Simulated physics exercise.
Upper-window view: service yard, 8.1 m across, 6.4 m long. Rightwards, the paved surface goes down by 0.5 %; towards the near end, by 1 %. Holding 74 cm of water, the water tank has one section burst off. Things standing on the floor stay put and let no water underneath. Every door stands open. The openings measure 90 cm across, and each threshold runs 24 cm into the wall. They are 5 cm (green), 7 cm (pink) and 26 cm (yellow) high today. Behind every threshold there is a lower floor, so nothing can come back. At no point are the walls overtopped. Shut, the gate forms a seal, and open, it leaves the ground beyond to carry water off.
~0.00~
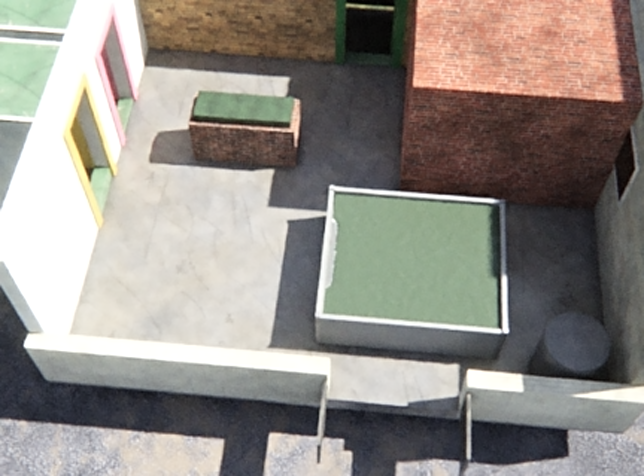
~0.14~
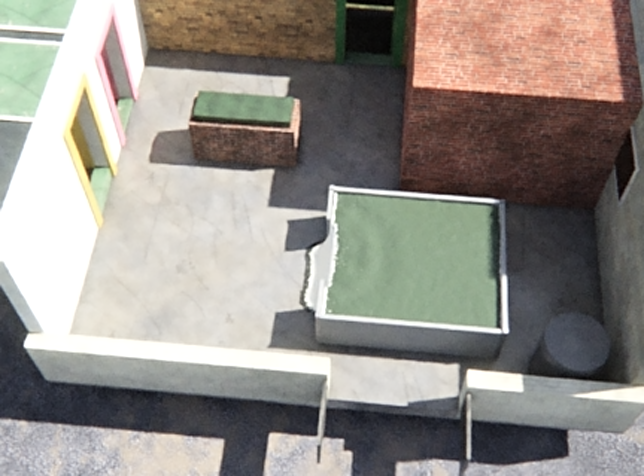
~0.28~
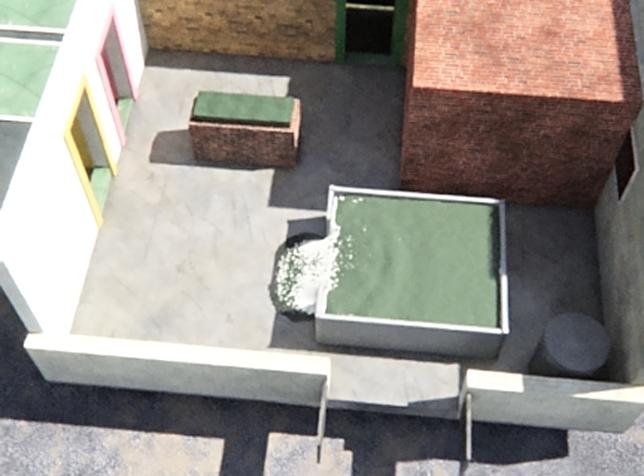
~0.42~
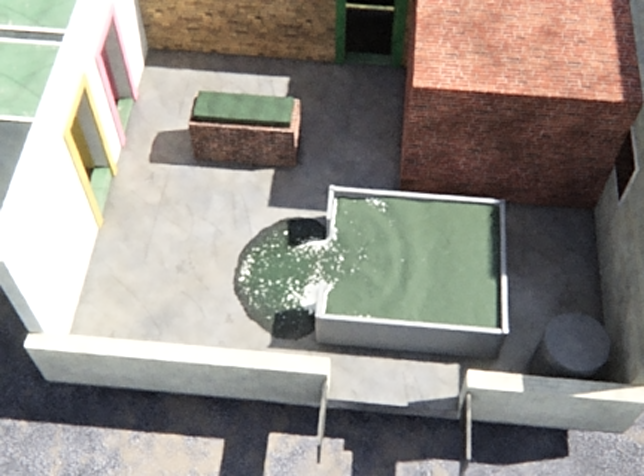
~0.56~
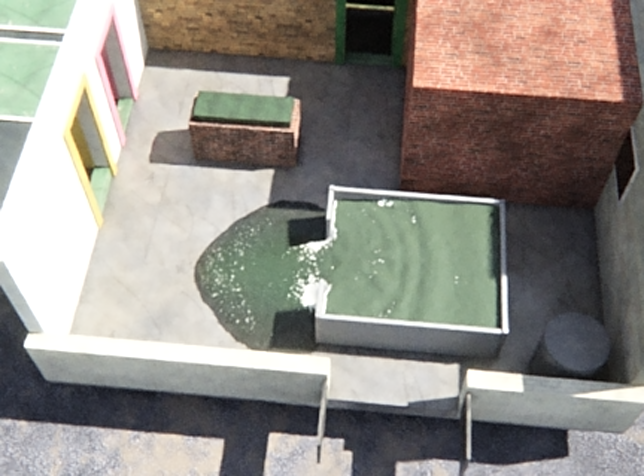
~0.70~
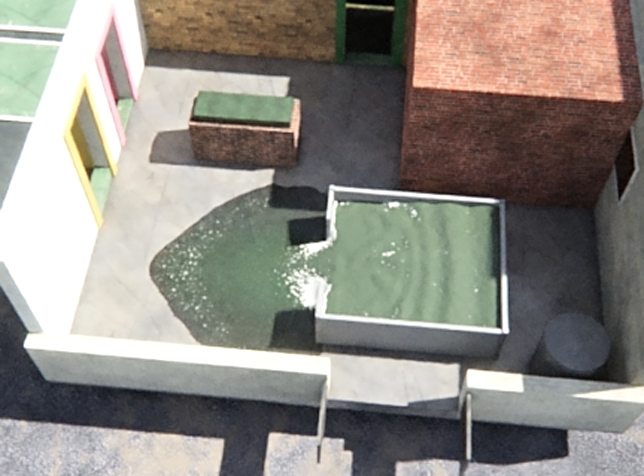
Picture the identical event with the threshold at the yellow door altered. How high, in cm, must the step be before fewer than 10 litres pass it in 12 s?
About 23 cm.
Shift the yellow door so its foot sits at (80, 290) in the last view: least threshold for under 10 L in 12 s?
Roughly 30 cm.
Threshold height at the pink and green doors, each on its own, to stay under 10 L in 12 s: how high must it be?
About 12.5 cm at pink and 10.5 cm at green.
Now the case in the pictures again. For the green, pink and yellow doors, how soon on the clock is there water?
Green 4.5 s, pink 2.0 s, yellow 1.3 s.
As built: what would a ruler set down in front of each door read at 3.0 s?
The green door has 0 cm, the pink door 13 cm and the yellow door 25 cm.
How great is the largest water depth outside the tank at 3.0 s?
Up to some 34 cm.
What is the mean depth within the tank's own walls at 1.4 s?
About 56 cm.
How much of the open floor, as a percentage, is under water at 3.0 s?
Roughly 45 percent of the floor.
After 1.4 s water covers 35 % of the floor, deepest (42 cm) near (315, 275); 14 cm at the yellow door, 0 litres in over its 26 cm threshold.
After 3.0 s water covers 45 % of the floor, deepest (34 cm) near (149, 355); 25 cm at the yellow door, 0 litres in over its 26 cm threshold.
After 12.0 s water covers 100 % of the floor, deepest (14 cm) near (122, 364); 11 cm at the yellow door, 1 litre in over its 26 cm threshold.
At the yellow door as built, the water arrived by 1.3 s and peaked near 27 cm at 2.4 s.
Run again over the same 12 s with other heights there, 29 litres in over 20 cm, 1 litre over 26.5 cm. The limit of 10 litres is kept from about 23 cm up.
